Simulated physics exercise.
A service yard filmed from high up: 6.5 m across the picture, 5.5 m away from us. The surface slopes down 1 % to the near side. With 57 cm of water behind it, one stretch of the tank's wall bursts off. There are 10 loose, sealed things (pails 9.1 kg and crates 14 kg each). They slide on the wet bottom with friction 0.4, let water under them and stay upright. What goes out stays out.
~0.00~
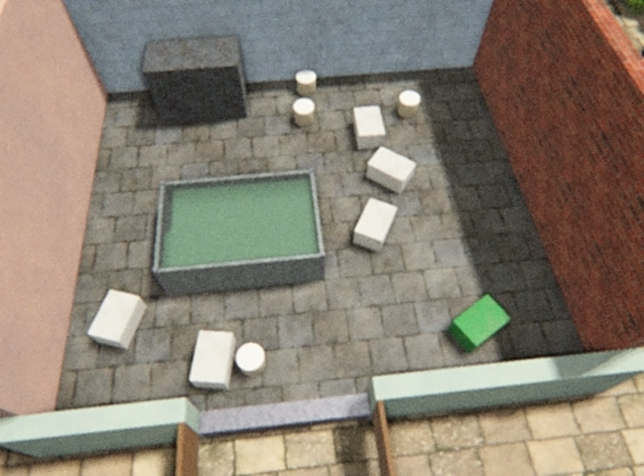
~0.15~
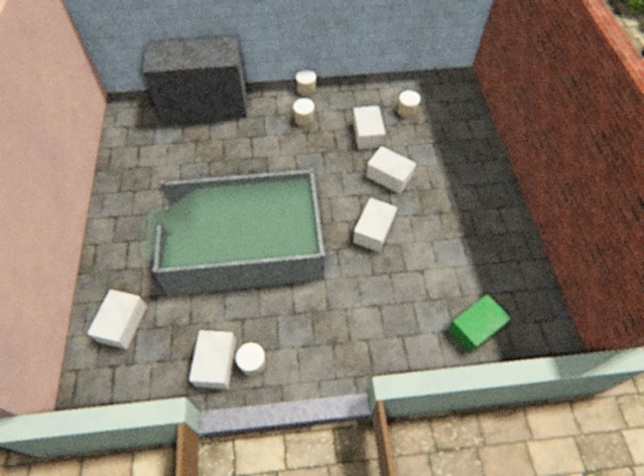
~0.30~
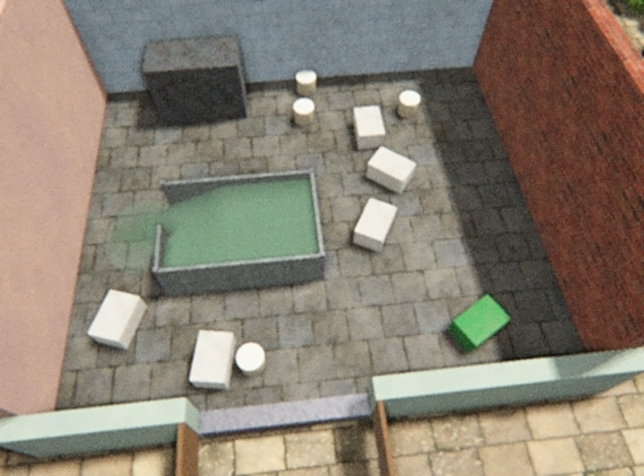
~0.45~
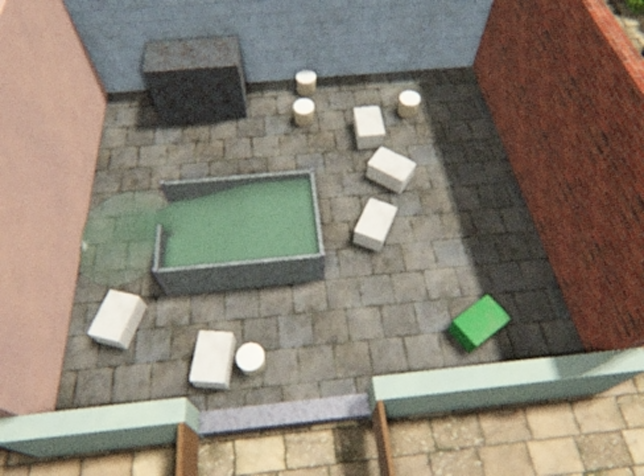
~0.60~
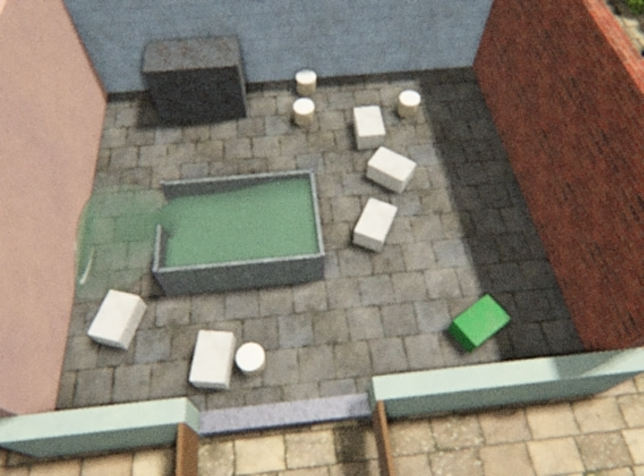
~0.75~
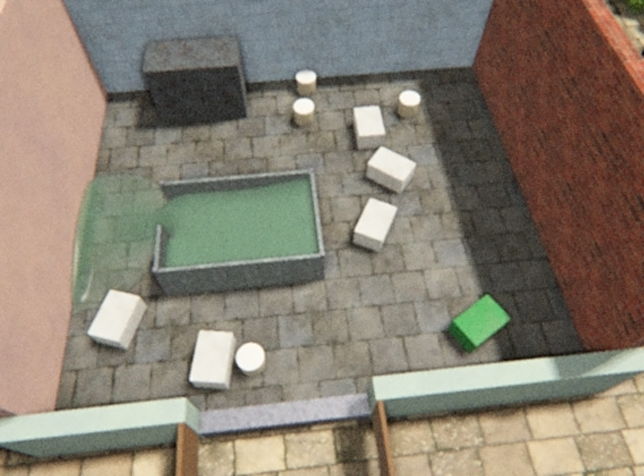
In the video, the left side of a rectangular tank opens in a paved, walled yard, and green water pours out and spreads to the pink wall on the left, while the scattered white crates, pails and green crate stay still.
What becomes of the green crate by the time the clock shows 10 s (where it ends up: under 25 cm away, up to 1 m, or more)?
Green crate barely shifts.
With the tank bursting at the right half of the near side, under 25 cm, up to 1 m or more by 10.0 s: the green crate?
In that case the green crate is nudged along.
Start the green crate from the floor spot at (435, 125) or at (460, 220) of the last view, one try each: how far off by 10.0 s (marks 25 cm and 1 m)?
In that order: It stays put; it barely shifts.
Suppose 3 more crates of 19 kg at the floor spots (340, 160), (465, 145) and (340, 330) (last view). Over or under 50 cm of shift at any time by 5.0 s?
In that order: Under, short of it, short of it.
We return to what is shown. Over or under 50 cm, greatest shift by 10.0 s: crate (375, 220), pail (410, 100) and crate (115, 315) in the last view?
In turn: Short of it, under, past it.
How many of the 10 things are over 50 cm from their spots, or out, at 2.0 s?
By then 0.
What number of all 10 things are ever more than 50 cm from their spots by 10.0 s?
2 of them.
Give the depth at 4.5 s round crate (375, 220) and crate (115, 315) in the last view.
About 0 and 6 cm.
After 2.0 s the green crate is near (482, 319), 0.0 m from its start, aground; 0 of 10 are out; 0 afloat.
After 4.5 s the green crate is near (482, 319), 0.0 m from its start, aground; 0 of 10 are out; 1 afloat.
After 7.0 s the green crate is near (482, 319), 0.0 m from its start, aground; 0 of 10 are out; 0 afloat.
After 10.0 s the green crate is near (482, 319), 0.0 m from its start, aground; 0 of 10 are out; 0 afloat.
